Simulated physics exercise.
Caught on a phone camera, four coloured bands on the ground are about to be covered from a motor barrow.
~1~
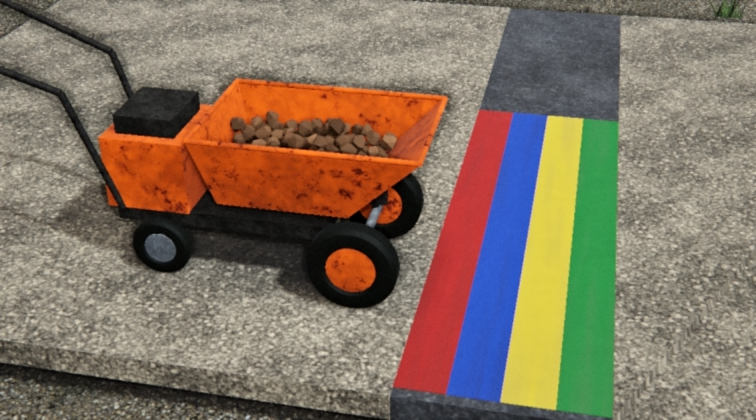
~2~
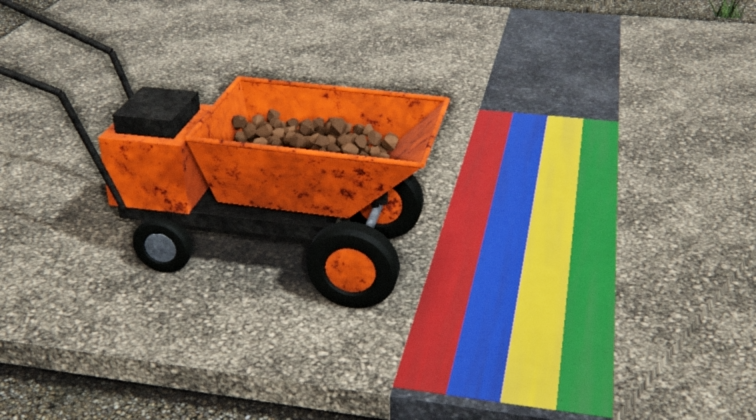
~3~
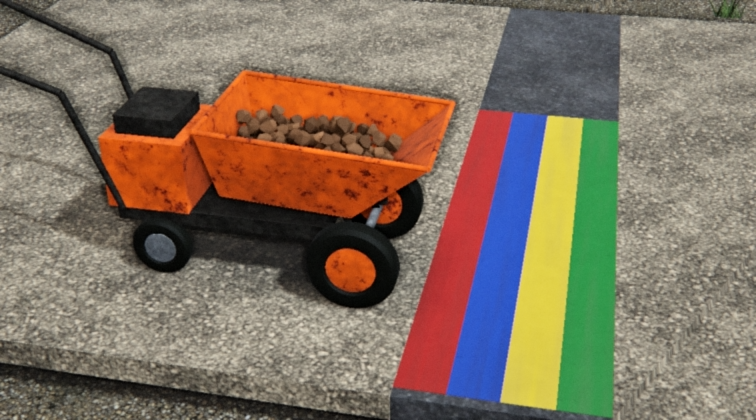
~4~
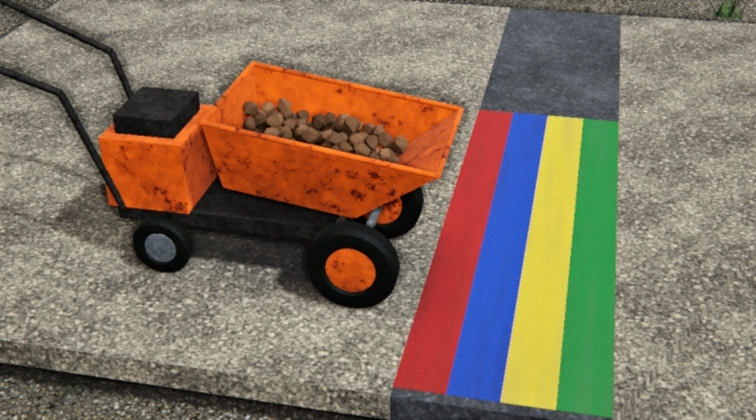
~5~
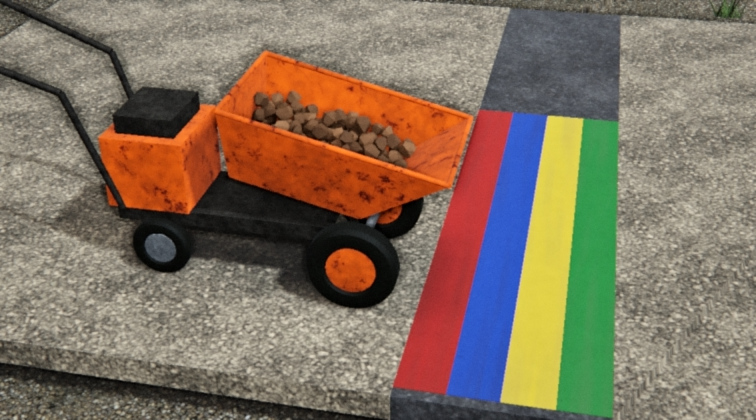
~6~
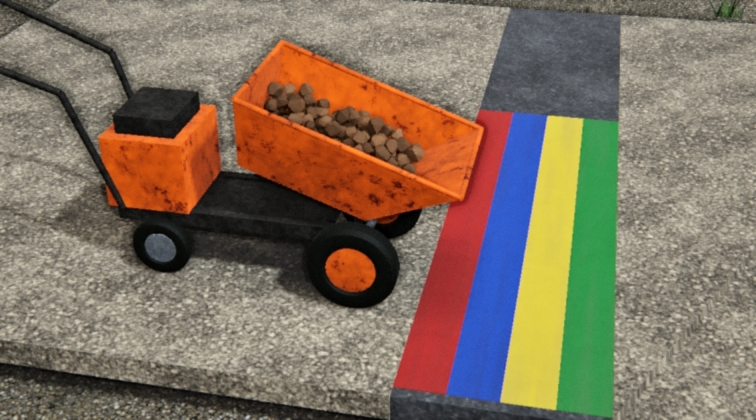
An orange, rust-marked motor barrow with black wheels and handles stands at the left on a speckled concrete slab, seen from slightly above by a still camera. Brown clods sit in its skip, and to the right red, blue, yellow and green bands lie side by side across a dark strip. The skip starts level, then its rear rises steadily, tilting the front lip down and rightward while the wheels stay put.
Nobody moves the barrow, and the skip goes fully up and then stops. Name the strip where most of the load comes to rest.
Yellow.
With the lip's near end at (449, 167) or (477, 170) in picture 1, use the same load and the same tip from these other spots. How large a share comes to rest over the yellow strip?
The shares come out close to 30 and 10 per cent, in that order.
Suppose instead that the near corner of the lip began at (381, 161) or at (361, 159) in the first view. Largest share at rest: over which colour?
The blue one for the first spot, the strip in blue for the second.
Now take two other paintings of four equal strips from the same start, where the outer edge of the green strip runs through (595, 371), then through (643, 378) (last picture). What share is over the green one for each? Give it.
First case 20 per cent, second case 10 per cent.
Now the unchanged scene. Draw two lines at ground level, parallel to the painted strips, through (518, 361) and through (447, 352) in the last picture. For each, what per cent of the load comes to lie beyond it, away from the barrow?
That's 50 per cent for the first and 70 per cent for the second.
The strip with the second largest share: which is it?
Runner-up - the strip in green.
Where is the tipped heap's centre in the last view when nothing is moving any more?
The centre ends up roughly at (554, 281).
Shortly afterwards, skip tipped steeply; the whole lot in the skip.
Next, skip tipped right over; near two thirds in the skip; a little over the blue strip; near a quarter over the yellow strip; only a few over the green strip.
Some moments later, skip tipped right over; near a quarter in the skip; a little over the blue strip; near a third over the yellow strip; near a quarter over the green strip; a little off the paint.
In the end, skip tipped right over; near a quarter in the skip; none at all over the red strip; a little over the blue strip; near a third over the yellow strip; near a quarter over the green strip; a little off the paint.
